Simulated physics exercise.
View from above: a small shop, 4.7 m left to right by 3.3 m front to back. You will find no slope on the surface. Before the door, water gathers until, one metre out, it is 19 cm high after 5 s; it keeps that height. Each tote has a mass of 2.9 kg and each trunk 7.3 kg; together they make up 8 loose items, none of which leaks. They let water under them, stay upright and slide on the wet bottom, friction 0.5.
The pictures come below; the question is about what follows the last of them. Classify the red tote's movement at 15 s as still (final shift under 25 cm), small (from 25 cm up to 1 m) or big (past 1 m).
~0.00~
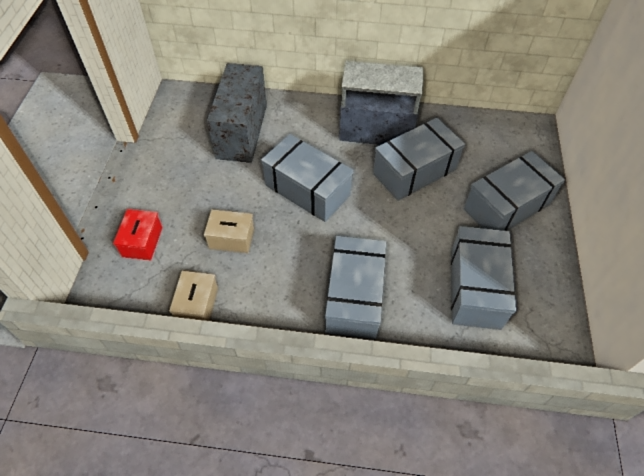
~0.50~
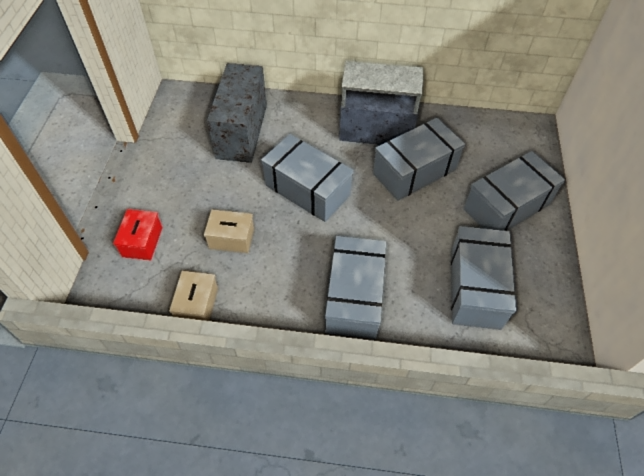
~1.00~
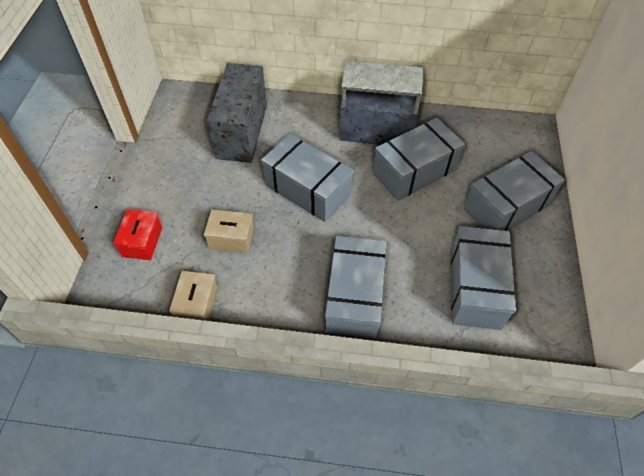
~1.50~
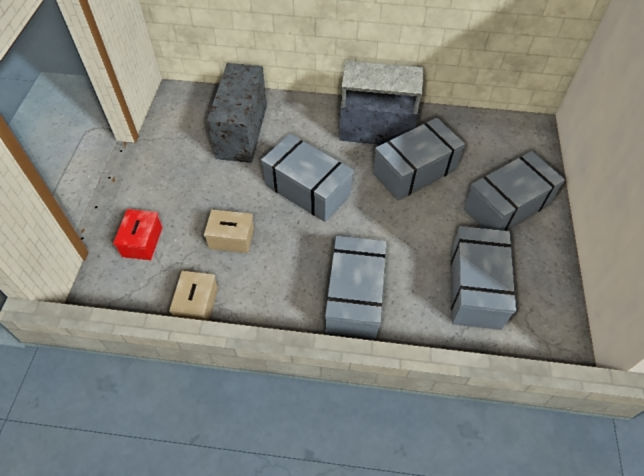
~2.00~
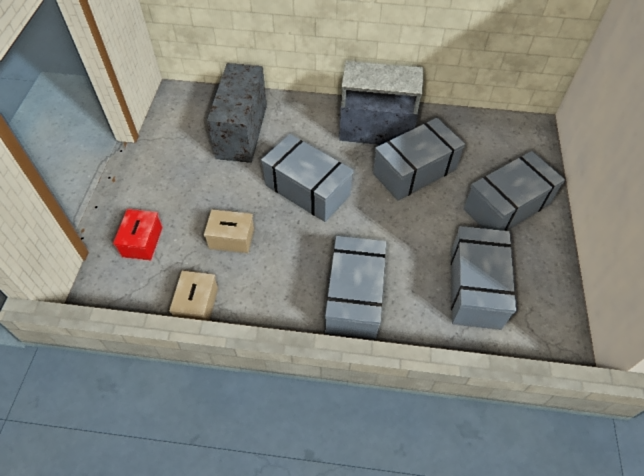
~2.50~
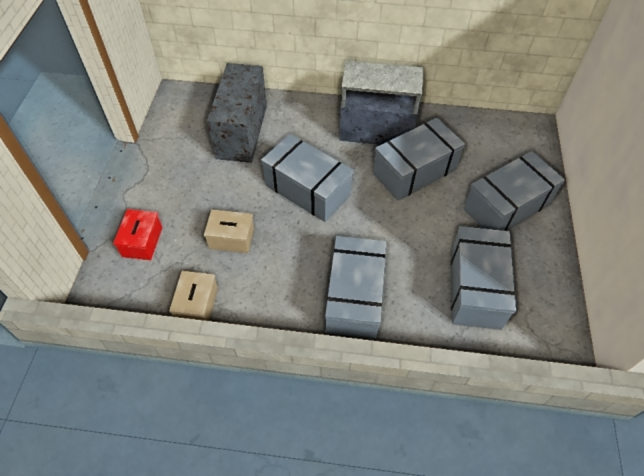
Big.
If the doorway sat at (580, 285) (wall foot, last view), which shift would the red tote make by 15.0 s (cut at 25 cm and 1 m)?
Well, the red tote really gets moving far.
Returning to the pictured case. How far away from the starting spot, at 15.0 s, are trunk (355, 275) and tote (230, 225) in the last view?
Respectively 150 and 250 cm.
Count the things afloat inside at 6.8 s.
That would be 5 of them.
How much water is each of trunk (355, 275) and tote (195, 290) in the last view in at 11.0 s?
Depths: Near 13 cm, then near 12 cm.
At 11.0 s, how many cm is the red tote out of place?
Around 300 centimetres.
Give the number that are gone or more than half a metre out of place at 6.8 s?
Tally: 5.
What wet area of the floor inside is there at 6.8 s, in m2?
Flooded: Near 12 m2.
After 3.5 s the red tote is near (137, 229), 0.0 m from its start, aground; 0 afloat.
After 6.8 s the red tote is near (191, 305), 1.0 m from its start, afloat; 5 afloat.
After 11.0 s the red tote is near (438, 235), 2.8 m from its start, afloat; 8 afloat.
After 15.0 s the red tote is near (448, 176), 3.0 m from its start, afloat; 8 afloat.
